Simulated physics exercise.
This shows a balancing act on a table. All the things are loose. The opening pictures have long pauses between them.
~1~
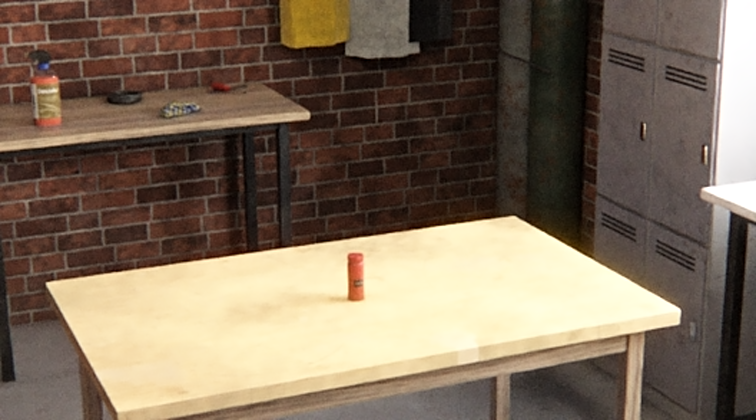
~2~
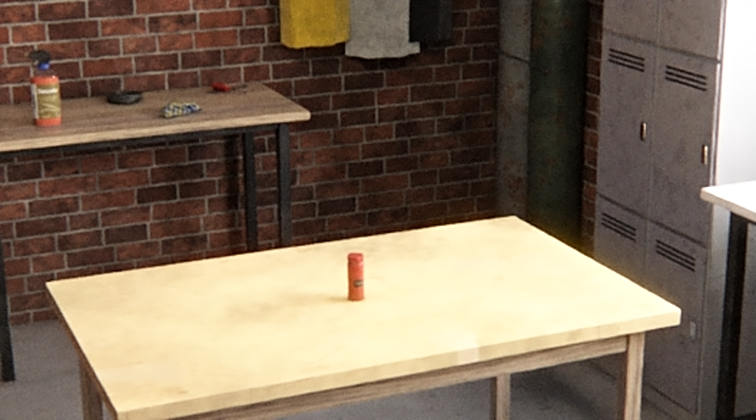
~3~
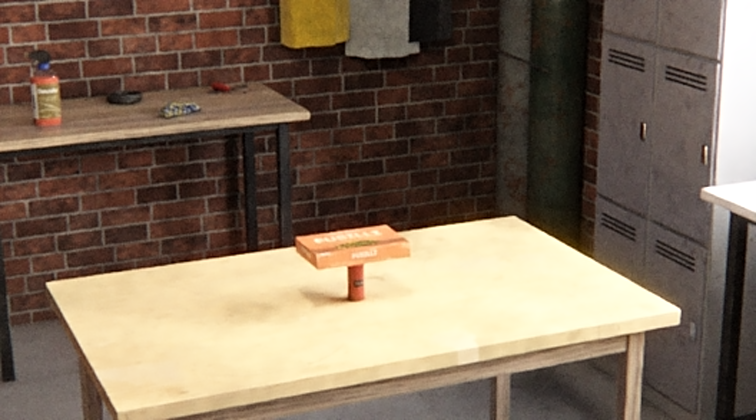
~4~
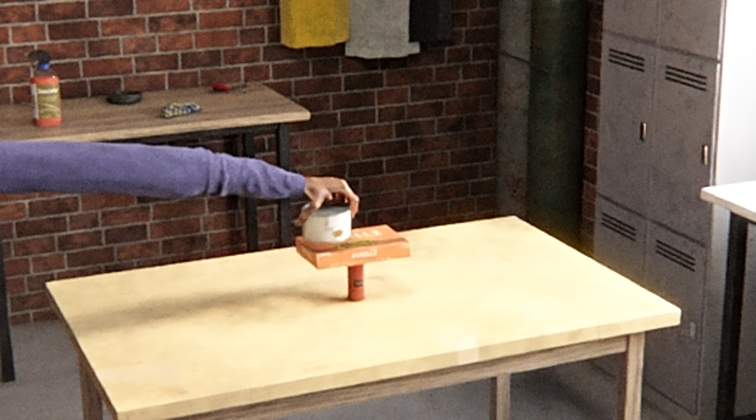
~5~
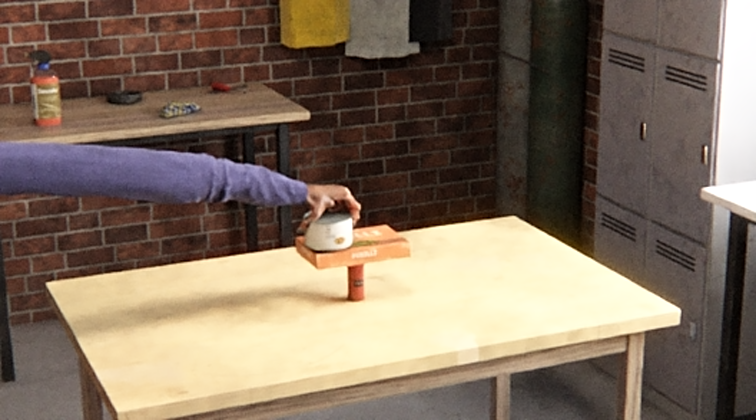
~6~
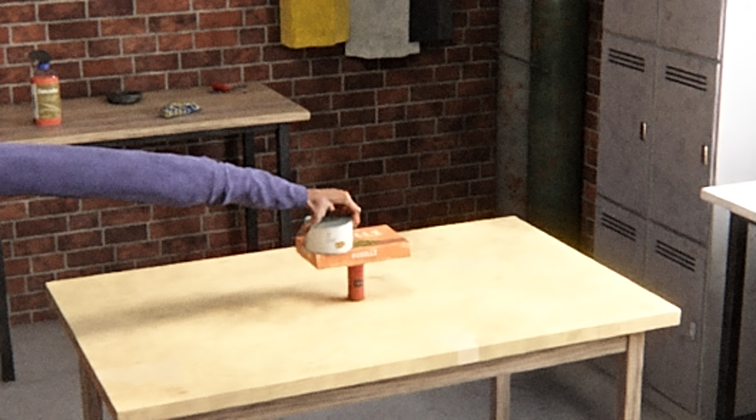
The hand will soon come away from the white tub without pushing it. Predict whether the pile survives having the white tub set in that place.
The stack is not secure.
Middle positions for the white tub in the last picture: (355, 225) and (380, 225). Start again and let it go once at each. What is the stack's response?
Well, the first time it stays put, and the second time it goes over.
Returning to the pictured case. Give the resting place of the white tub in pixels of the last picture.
End position: Approximately (293, 298).
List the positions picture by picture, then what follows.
The last thing is not in view yet; red shaker (356, 277), in the first frame.
The last thing is not in view yet; red shaker (356, 277), in the second frame.
The last thing is not in view yet; red shaker (356, 277), in the third frame.
Still above its spot; white tub (326, 222); red shaker (356, 277), in the fourth frame.
Still above its spot; white tub (328, 229); red shaker (356, 277), in the fifth frame.
Set down, still held; white tub (328, 234); red shaker (356, 277), in the sixth frame.
Then, 0.30 s past the last view, white tub now fallen; orange packet rocked 37° from its first pose.
Then, 0.50 s past the last view, orange packet rocked 65° from its first pose.
Then, 0.70 s past the last view, orange packet now fallen; red shaker rocked 36° from its first pose.
Then, 0.90 s past the last view, red shaker now fallen.
Finally, fallen, red shaker, white tub and orange packet. Final places as the last picture's camera would see them, white tub near (292, 298). The stack gives way.
